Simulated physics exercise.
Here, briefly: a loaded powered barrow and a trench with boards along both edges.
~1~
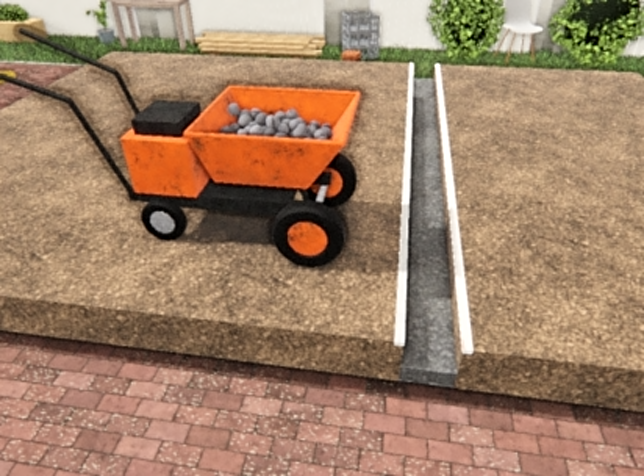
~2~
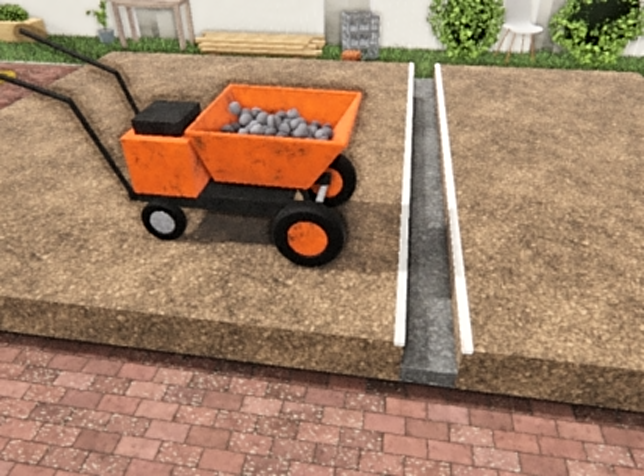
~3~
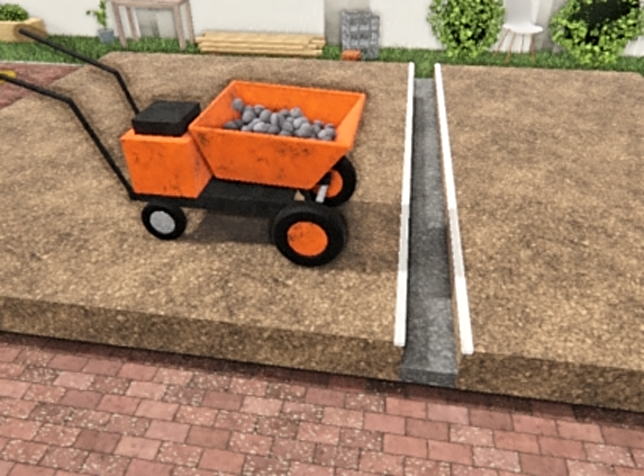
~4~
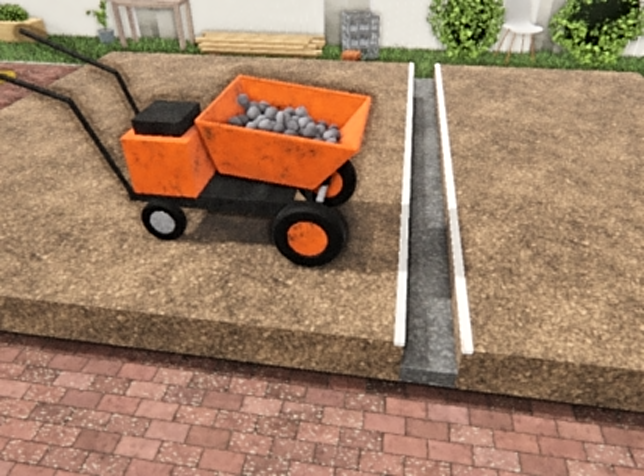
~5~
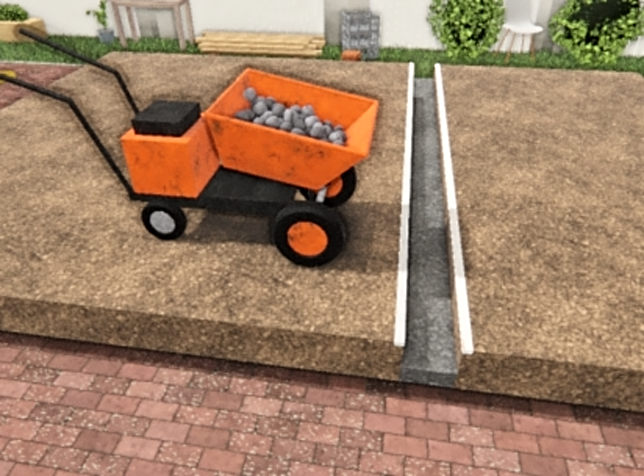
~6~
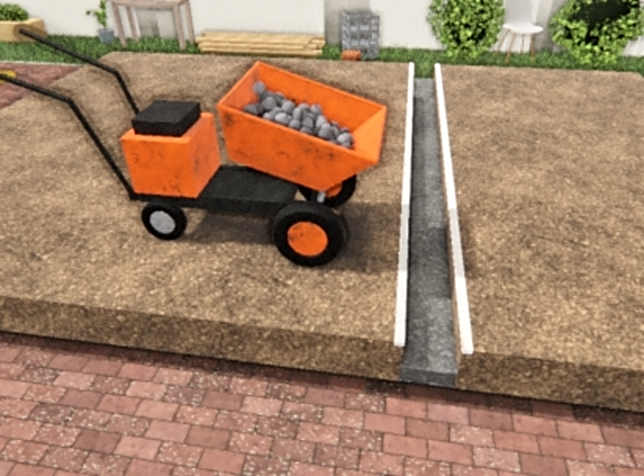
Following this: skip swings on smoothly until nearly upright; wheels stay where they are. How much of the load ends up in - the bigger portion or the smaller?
The bigger portion ends up in.
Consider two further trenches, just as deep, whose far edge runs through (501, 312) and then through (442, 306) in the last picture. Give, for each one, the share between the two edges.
First try: About 100 %; second try: About 50 %.
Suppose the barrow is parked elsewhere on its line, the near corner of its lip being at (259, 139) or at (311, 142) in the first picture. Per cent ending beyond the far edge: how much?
About 0 % and 0 %.
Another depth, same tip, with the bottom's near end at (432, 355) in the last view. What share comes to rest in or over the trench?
I'd put it at about 70 in a hundred.
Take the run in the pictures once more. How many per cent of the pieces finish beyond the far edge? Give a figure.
About 15 %.
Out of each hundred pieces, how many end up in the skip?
It works out near 0 percent.
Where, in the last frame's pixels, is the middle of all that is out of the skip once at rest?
Near pixel (433, 252).
Soon after the last picture, skip tipped steeply; all in the skip.
A little later, skip tipped steeply; nearly all in the skip; a small part in or heaped over the trench; a stray few beyond it.
Later still, skip tipped right over; about a quarter in the skip; about two thirds in or heaped over the trench; a small part beyond it.
By the end, skip tipped right over; most in or heaped over the trench; a small part beyond it.
